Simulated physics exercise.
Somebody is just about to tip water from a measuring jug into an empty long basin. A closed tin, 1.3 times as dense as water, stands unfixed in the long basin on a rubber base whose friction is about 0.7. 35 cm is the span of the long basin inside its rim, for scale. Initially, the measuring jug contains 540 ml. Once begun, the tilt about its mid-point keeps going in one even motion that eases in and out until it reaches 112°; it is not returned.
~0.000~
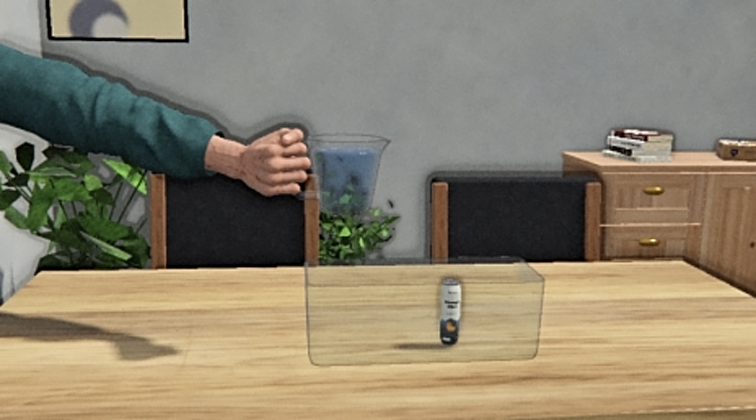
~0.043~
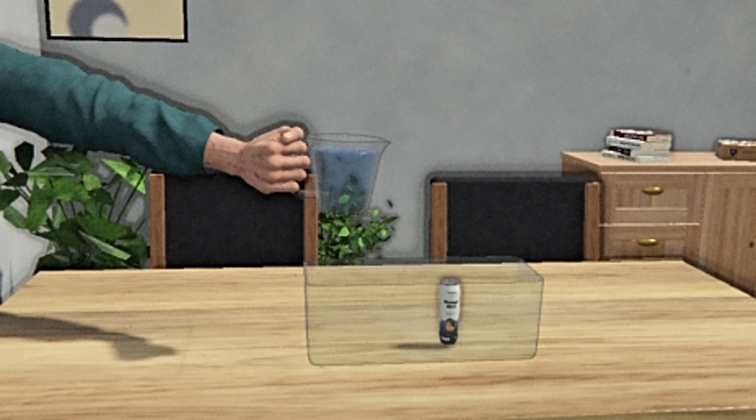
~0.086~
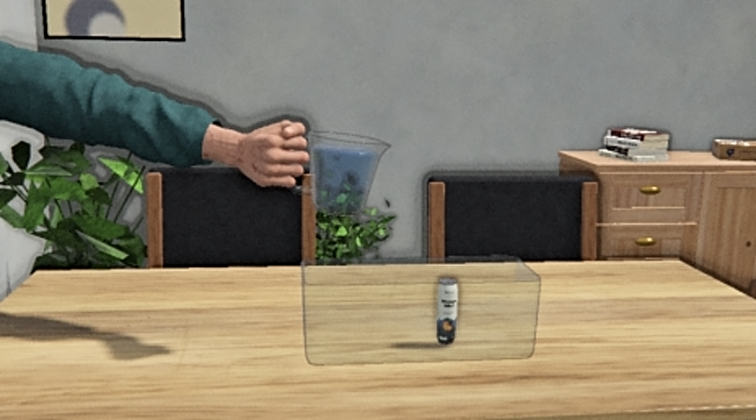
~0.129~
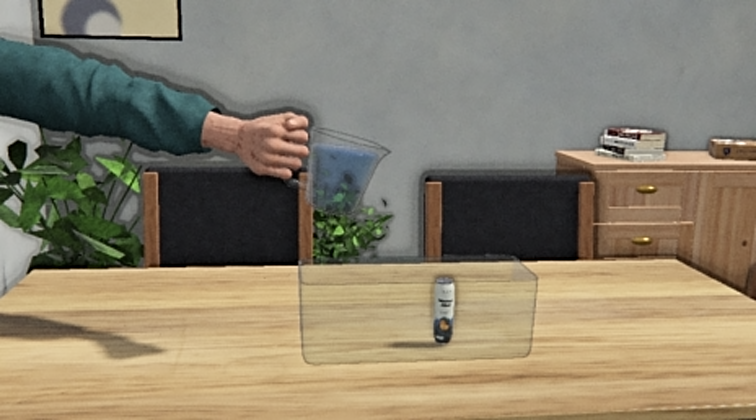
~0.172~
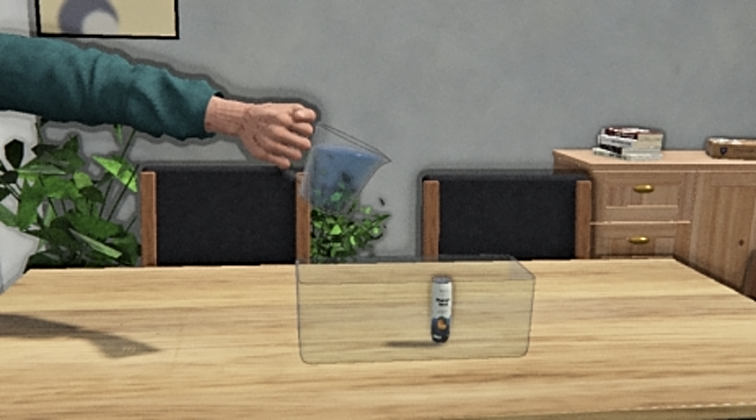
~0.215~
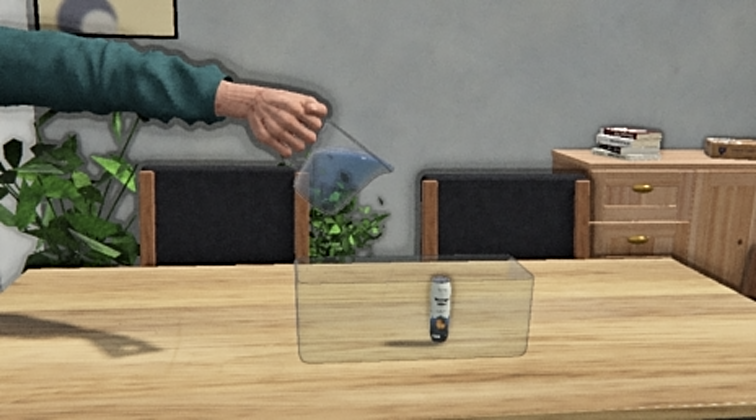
A hand in a green sleeve holds a clear measuring jug of blue water upright above a long, see-through basin on a wooden table, a small tin standing inside it. The hand gradually tilts the jug to the right, slowly at first and then more steeply, and the water shifts toward its lip.
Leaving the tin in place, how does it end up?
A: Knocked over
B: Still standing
Option A: Knocked over.
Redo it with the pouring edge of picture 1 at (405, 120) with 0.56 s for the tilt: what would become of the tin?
Then it tips over.
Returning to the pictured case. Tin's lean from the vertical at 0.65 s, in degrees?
It is at some 25°.
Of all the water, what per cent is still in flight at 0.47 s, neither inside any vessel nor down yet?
Near 32 in a hundred.
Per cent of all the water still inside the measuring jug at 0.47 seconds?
Roughly 36 per cent.
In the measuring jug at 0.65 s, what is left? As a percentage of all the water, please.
Roughly 3 per cent.
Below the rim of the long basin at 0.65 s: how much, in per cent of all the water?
That comes to about 88 percent.
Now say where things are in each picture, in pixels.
In the first picture, it leans 0°; its right rim is at (392, 140); the water meets the walls at (312, 148) and (380, 149); the long basin's rim runs from (306, 274) to (532, 270); the tin's top is at (451, 285).
In the second picture, it leans 2°; its right rim is at (392, 141); the water meets the walls at (311, 148) and (380, 149).
In the third picture, it leans 7°; its right rim is at (392, 144); the water meets the walls at (311, 146) and (379, 151).
In the fourth picture, it leans 15°; its right rim is at (392, 151); the water meets the walls at (312, 145) and (380, 153).
In the fifth picture, it leans 25°; its right rim is at (393, 160); the water meets the walls at (312, 148) and (385, 156).
In the sixth picture, it leans 37°; its right rim is at (392, 171); the water meets the walls at (307, 159) and (384, 160); 1 per cent is over the edge.
By 0.47 s the tilt is 106° and 36 per cent is still to pour; the tin stands where it began.
By 0.65 s the tilt is 112° and 3 per cent is still to pour; the tin leans 25°.
By 0.84 s the tilt is 112° and 0 per cent is still to pour; the tin lies on its side.
By 1.05 s the tilt is 112° and 0 per cent is still to pour; the tin lies on its side.
At rest the tin lies on its side.
